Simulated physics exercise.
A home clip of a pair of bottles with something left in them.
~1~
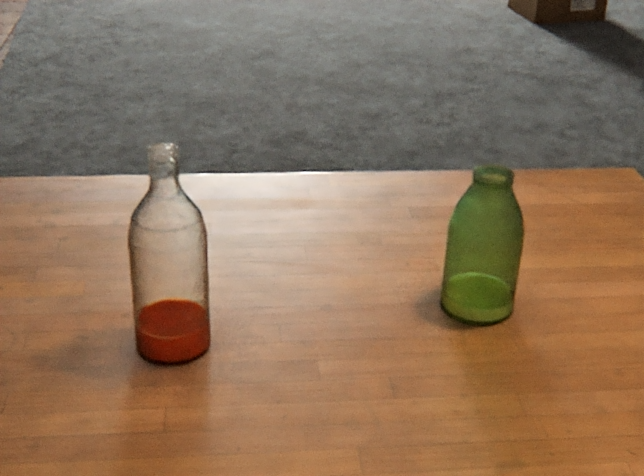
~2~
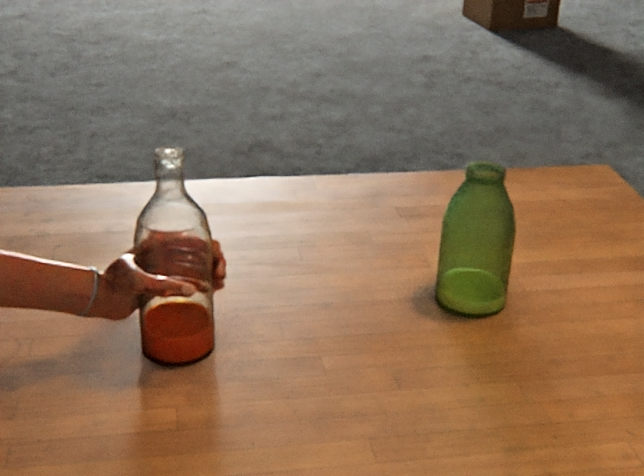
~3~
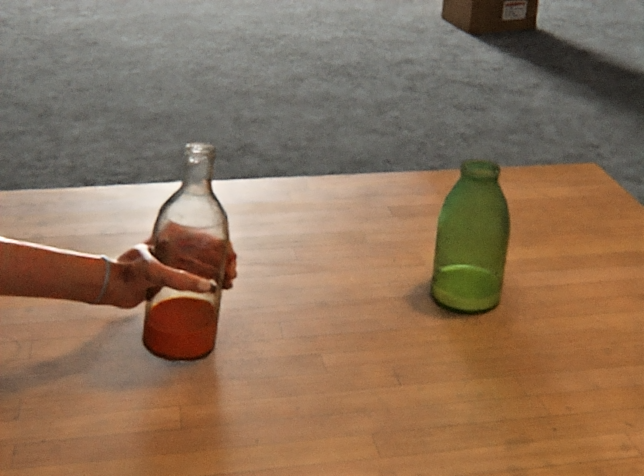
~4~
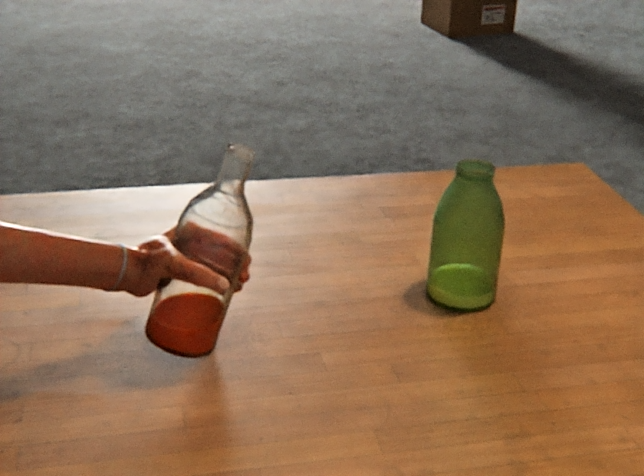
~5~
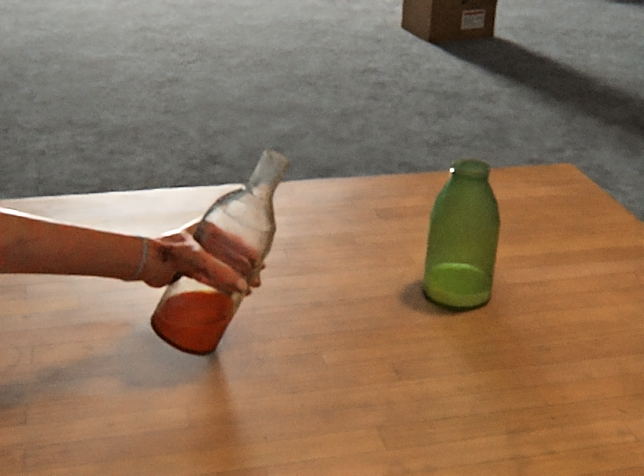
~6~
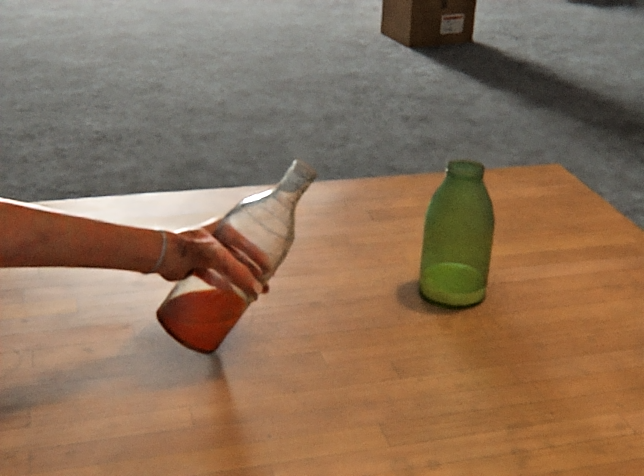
A hand came in from the left, gripped the clear bottle with a little red liquid in it, and tilted it steadily to the right, while the green bottle stood upright on the wooden table.
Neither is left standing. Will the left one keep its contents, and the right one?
The left one holds it all and the right one holds it all.
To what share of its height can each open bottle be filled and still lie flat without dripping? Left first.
Roughly 24 per cent, then 18 per cent.
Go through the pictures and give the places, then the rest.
Both stand upright; left bottle (169, 250) nearly empty, open; right bottle (485, 239) nearly empty, open, in the first picture.
A hand takes the left bottle; left bottle nearly empty, surface at (177, 319); right bottle nearly empty, surface at (472, 285), in the second picture.
The left bottle is being lowered; left bottle (190, 247) nearly empty; right bottle (473, 232) nearly empty, in the third picture.
The left bottle is being lowered; left bottle nearly empty, surface at (189, 310); right bottle nearly empty, surface at (462, 281), in the fourth picture.
The left bottle is being lowered; left bottle (230, 246) tipped 25°; right bottle (464, 230) nearly empty, in the fifth picture.
The left bottle is being lowered; left bottle (247, 249) tipped 35°, open; right bottle nearly empty, surface at (453, 279), open, in the sixth picture.
A moment on, the left bottle is nearly down; left bottle, all still inside.
Further on, the left bottle lies flat; left bottle, all still inside.
When it is over, both lie flat; left bottle, all still inside; right bottle, all still inside.
